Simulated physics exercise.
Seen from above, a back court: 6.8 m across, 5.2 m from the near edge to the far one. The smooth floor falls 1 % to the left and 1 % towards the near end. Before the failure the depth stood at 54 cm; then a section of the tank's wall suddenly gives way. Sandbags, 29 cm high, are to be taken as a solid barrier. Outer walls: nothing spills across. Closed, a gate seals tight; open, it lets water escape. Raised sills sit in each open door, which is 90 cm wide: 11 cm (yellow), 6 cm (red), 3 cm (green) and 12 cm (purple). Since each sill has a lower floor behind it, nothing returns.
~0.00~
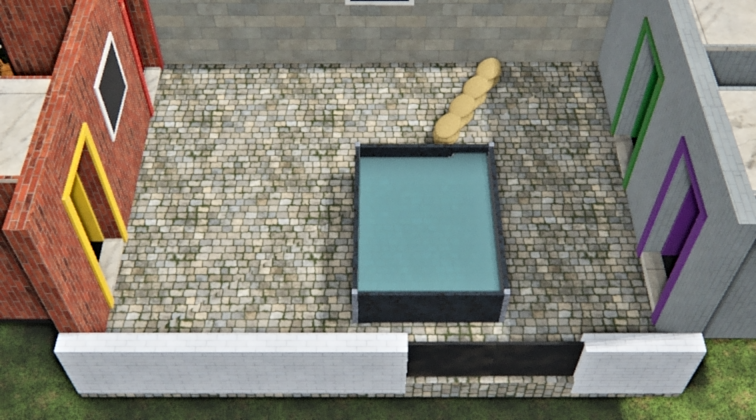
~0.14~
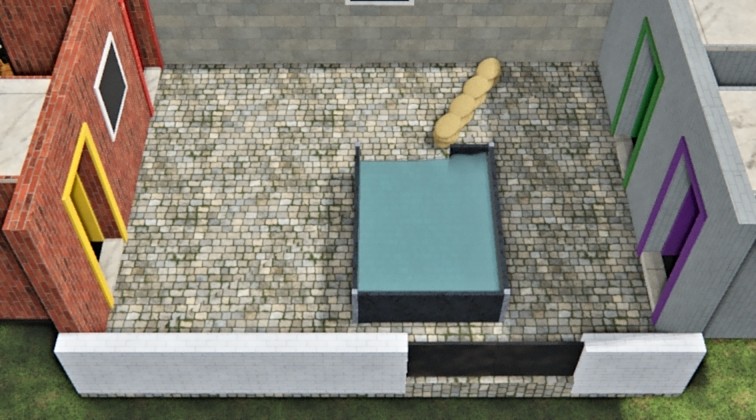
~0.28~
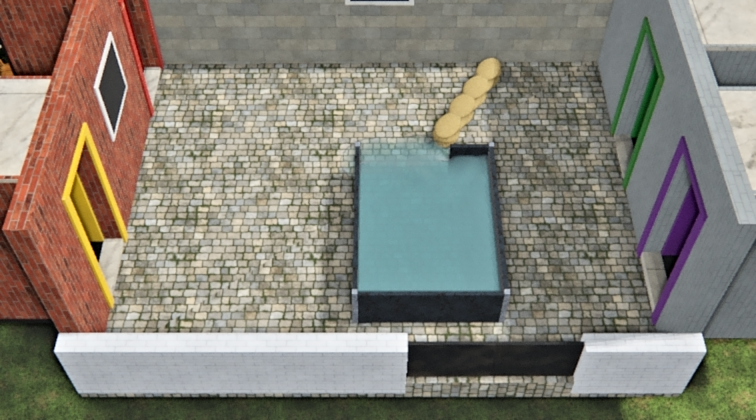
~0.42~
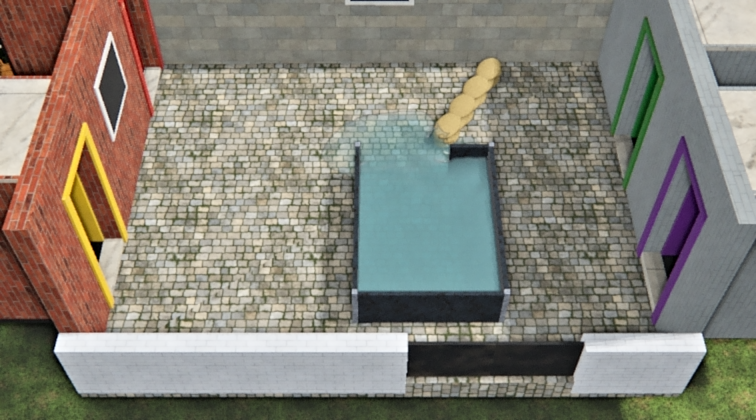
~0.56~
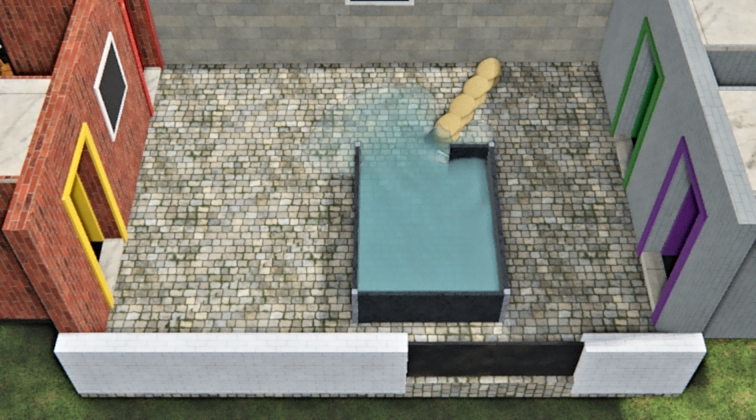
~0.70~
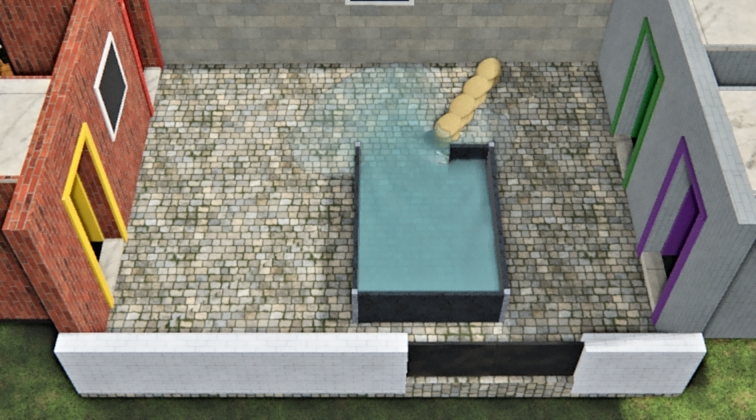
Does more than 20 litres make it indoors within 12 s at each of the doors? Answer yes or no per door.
Yellow door, no; red door, yes; green door, no; purple door, no.
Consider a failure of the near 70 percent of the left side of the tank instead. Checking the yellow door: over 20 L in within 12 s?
In that case, yellow door: More than that.
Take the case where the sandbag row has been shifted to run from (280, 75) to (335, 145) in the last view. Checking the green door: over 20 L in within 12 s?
Then, at green, the limit is surpassed.
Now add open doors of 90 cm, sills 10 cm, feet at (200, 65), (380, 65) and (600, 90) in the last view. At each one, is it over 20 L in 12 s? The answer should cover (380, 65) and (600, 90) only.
The first door gets there and the second falls short.
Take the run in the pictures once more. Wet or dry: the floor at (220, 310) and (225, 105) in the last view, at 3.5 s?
I'd call them spared and then drenched.
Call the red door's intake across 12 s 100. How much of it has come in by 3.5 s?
Roughly 30 percent is in by then.
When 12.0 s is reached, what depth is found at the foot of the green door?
Depth: Approx. 2.0 cm.
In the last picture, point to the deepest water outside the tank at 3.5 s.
Pixel (154, 107), about.
After 1.4 s water covers 25 % of the floor and is deepest (31 cm) near (432, 150); yellow door not reached, red door not reached, green door not reached, purple door not reached.
After 2.2 s water covers 30 % of the floor and is deepest (30 cm) near (432, 150); yellow door not reached, red door 4 cm at the sill, 0 L in, green door 1 cm at the sill, 0 L in, purple door not reached.
After 3.5 s water covers 40 % of the floor and is deepest (26 cm) near (154, 107); yellow door not reached, red door 24 cm at the sill, 130 L in, green door 6 cm at the sill, 1 L in, purple door not reached.
After 7.0 s water covers 80 % of the floor and is deepest (17 cm) near (154, 107); yellow door 5 cm at the sill, 0 L in, red door 16 cm at the sill, 360 L in, green door 1 cm at the sill, 10 L in, purple door 2 cm at the sill, 0 L in.
After 12.0 s water covers 95 % of the floor and is deepest (12 cm) near (100, 366); yellow door 7 cm at the sill, 0 L in, red door 7 cm at the sill, 444 L in, green door 2 cm at the sill, 11 L in, purple door 2 cm at the sill, 0 L in.
